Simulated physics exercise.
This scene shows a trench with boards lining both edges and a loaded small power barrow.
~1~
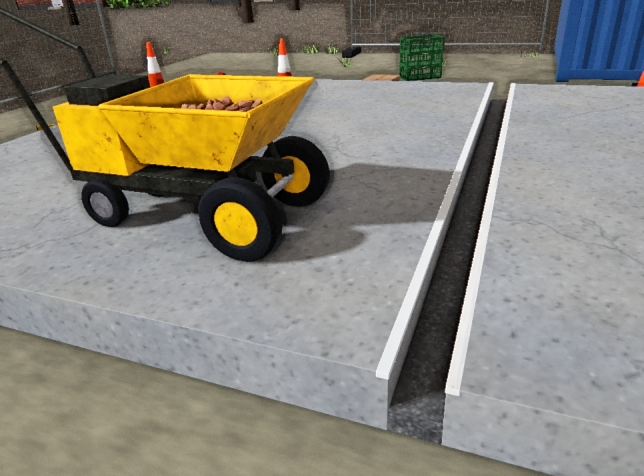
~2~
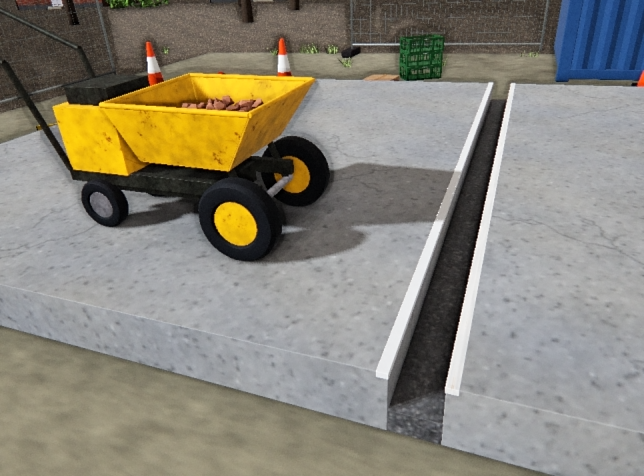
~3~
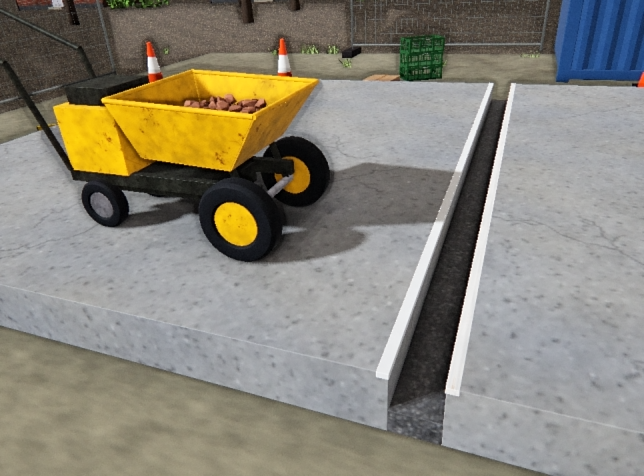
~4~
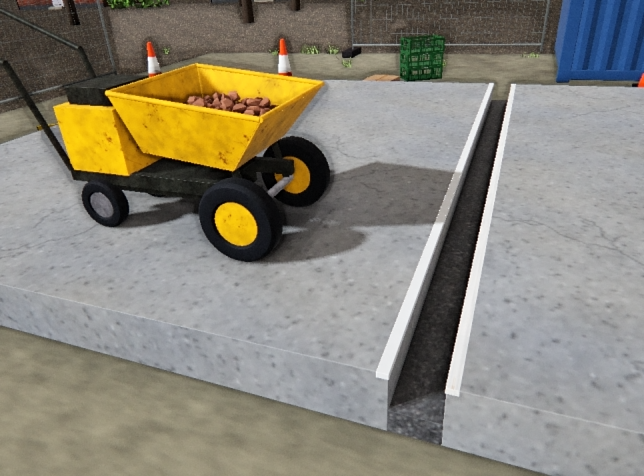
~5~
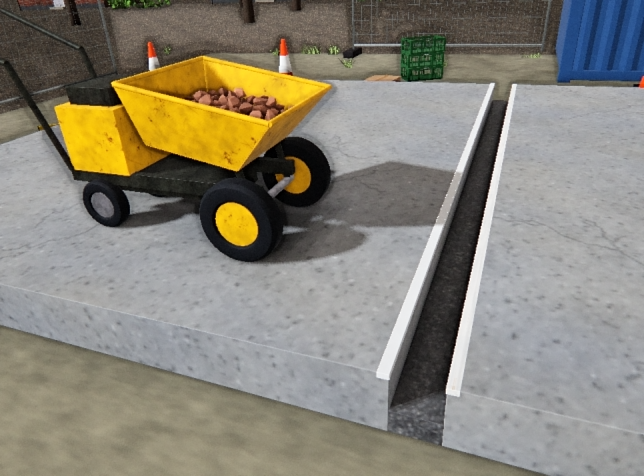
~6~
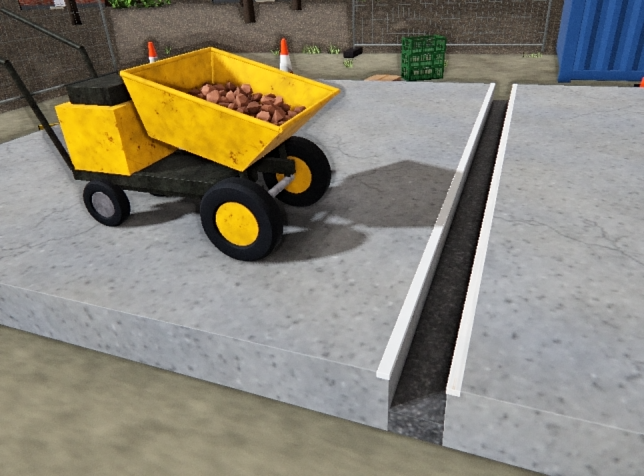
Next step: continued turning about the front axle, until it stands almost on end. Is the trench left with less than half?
Yes, it holds less than half.
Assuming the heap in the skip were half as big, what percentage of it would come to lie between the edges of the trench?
Roughly 20 percent.
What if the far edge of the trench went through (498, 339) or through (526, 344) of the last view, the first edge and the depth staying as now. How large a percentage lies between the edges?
I'd put it near 30 in a hundred, then near 30 in a hundred.
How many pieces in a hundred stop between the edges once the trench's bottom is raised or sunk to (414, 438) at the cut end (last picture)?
30 %.
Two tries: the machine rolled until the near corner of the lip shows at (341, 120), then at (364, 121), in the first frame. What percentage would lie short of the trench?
That would be roughly 0 in a hundred and then roughly 0 in a hundred.
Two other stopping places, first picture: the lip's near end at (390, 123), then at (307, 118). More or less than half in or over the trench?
So the first stop would give short of the halfway mark, while the second would give past the halfway mark.
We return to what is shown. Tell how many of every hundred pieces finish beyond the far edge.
Roughly 0 percent.
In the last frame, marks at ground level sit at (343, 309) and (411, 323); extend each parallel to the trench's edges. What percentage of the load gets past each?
About 80 and 30 %.
Soon after the last picture, skip tipped steeply; all in the skip.
A little later, skip tipped right over; most in the skip; a small part short of the trench; a stray few falling.
Later still, skip tipped right over; about a quarter in the skip; about half short of the trench; about a quarter in or heaped over the trench; a stray few beyond it.
At rest, skip tipped right over; a small part in the skip; about half short of the trench; about a quarter in or heaped over the trench; a stray few beyond it.
